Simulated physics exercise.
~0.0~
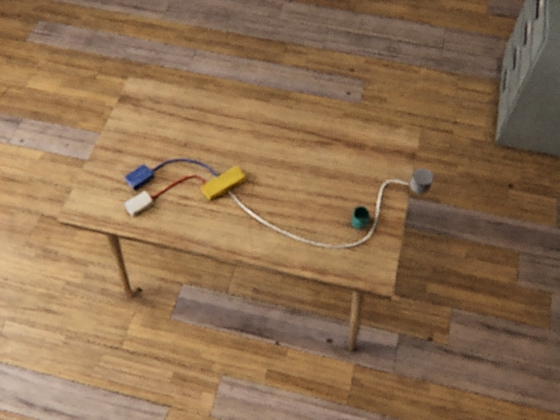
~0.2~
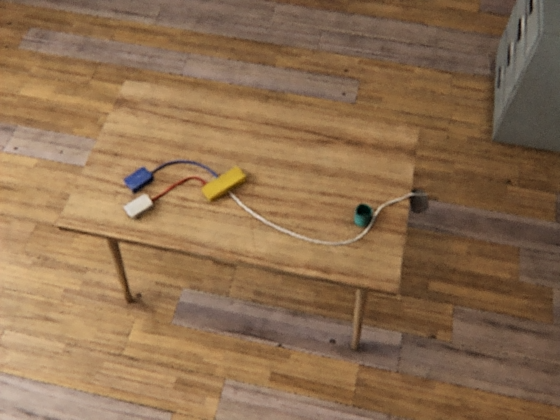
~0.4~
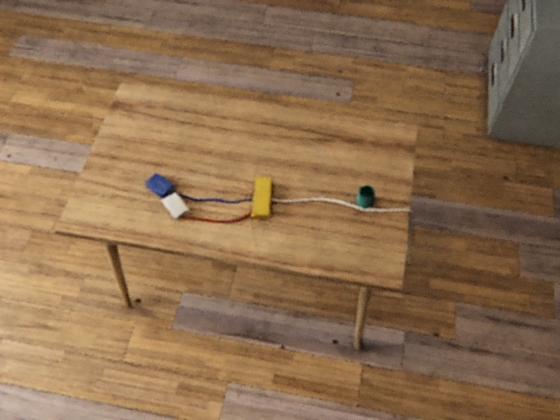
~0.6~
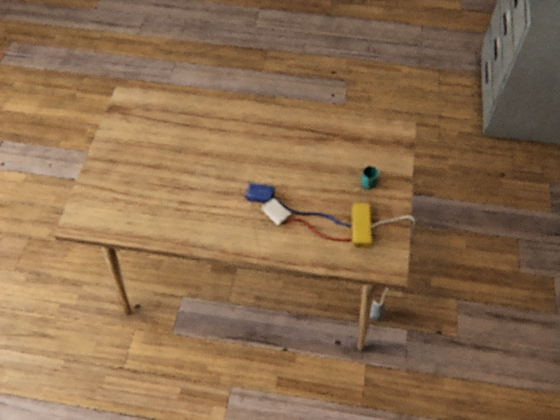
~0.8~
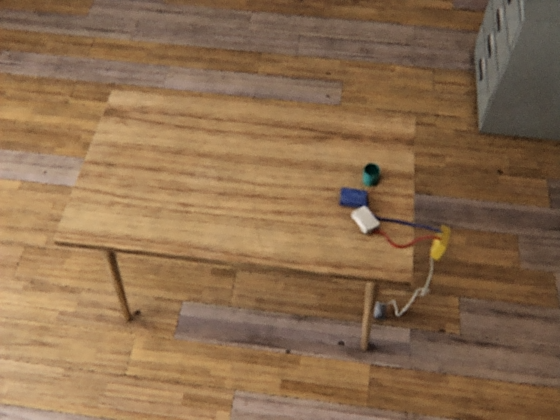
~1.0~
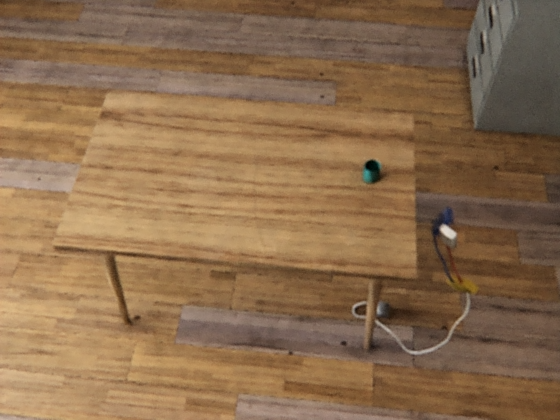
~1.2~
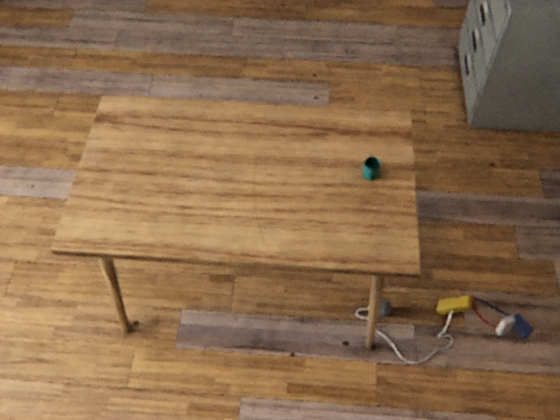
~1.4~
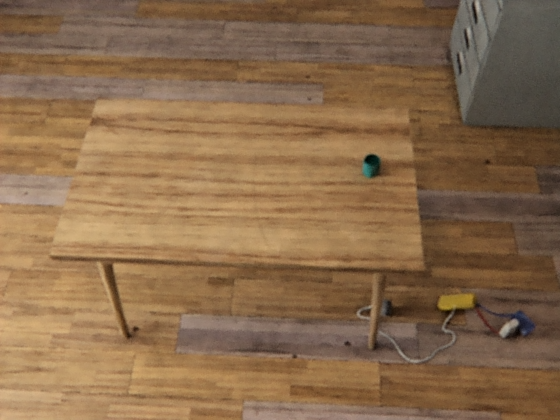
A falling grey speaker drags the yellow strip and two devices off, leaving the teal cup.
